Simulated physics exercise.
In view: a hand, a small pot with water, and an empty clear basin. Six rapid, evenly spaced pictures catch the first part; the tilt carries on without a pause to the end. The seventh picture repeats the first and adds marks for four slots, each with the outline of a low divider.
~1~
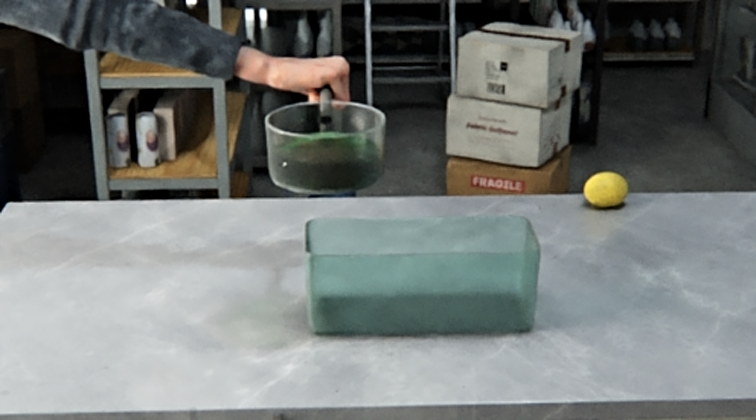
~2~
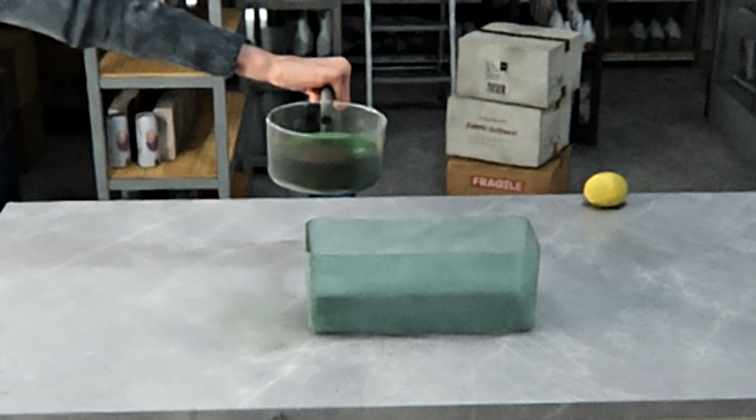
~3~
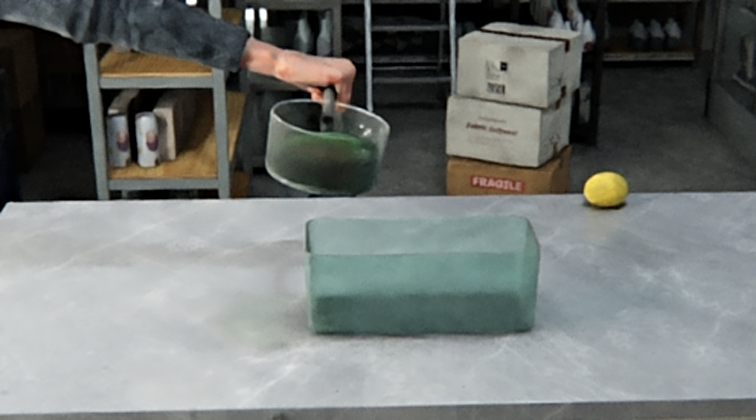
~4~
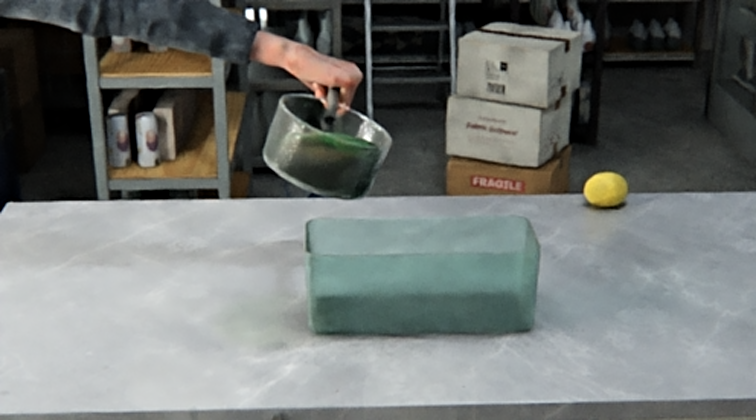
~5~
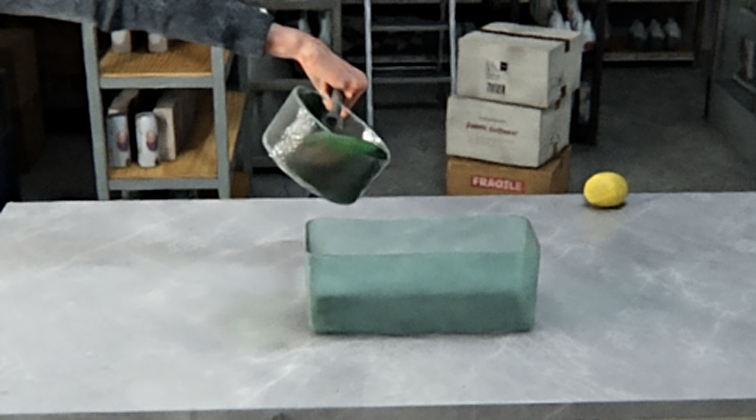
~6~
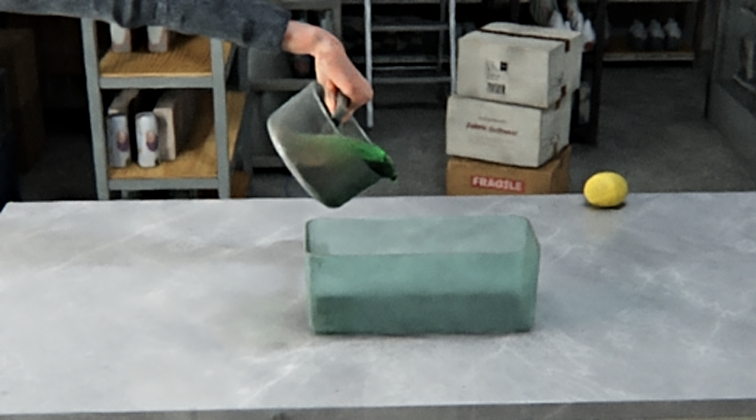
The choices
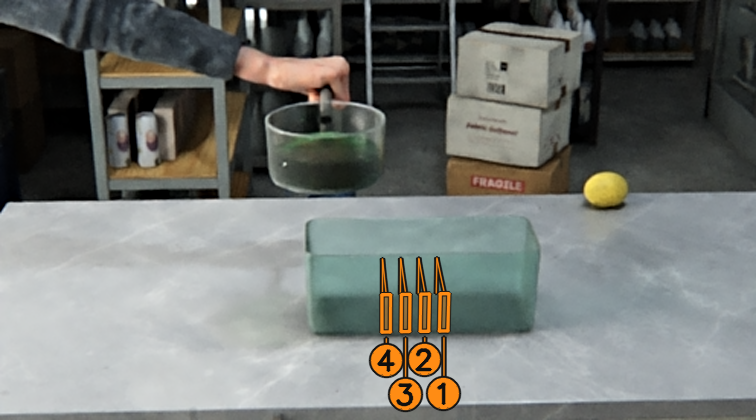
A hand in a dark grey sleeve reaches in from the left over a grey marbled tabletop, seen from the front and slightly above in a storage room. It holds a small clear pot of green-tinted water above a greenish clear basin, with a yellow lemon and stacked boxes behind to the right. The hand tilts the pot steadily rightward until green liquid crosses its lip, while the view stays still.
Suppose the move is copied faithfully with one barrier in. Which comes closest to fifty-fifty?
Position 3 does it best.
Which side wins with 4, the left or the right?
More ends on the right.
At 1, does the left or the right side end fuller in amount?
The left one.
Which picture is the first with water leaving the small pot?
Picture 6.
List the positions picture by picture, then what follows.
Upright, lip at (383, 117); basin from (309, 332) to (534, 328); nothing has left yet, in the first picture.
Tipped about 3°, lip at (384, 120); nothing has left yet, in the second picture.
Tipped about 10°, lip at (387, 127); nothing has left yet, in the third picture.
Tipped about 22°, lip at (390, 139); nothing has left yet, in the fourth picture.
Tipped about 37°, lip at (389, 155); nothing has left yet, in the fifth picture.
Tipped about 53°, lip at (384, 172); water is over the lip, down to (392, 176), in the sixth picture.
On the marked copy, 1 at (443, 337); 2 at (424, 337); 3 at (405, 338); 4 at (386, 338).
With 1, about 94 % ends left of the wall and 4 % right of it.
With 2, about 77 % ends left of the wall and 20 % right of it; 3 % is lost outside.
With 3, about 48 % ends left of the wall and 50 % right of it.
With 4, about 25 % ends left of the wall and 74 % right of it.
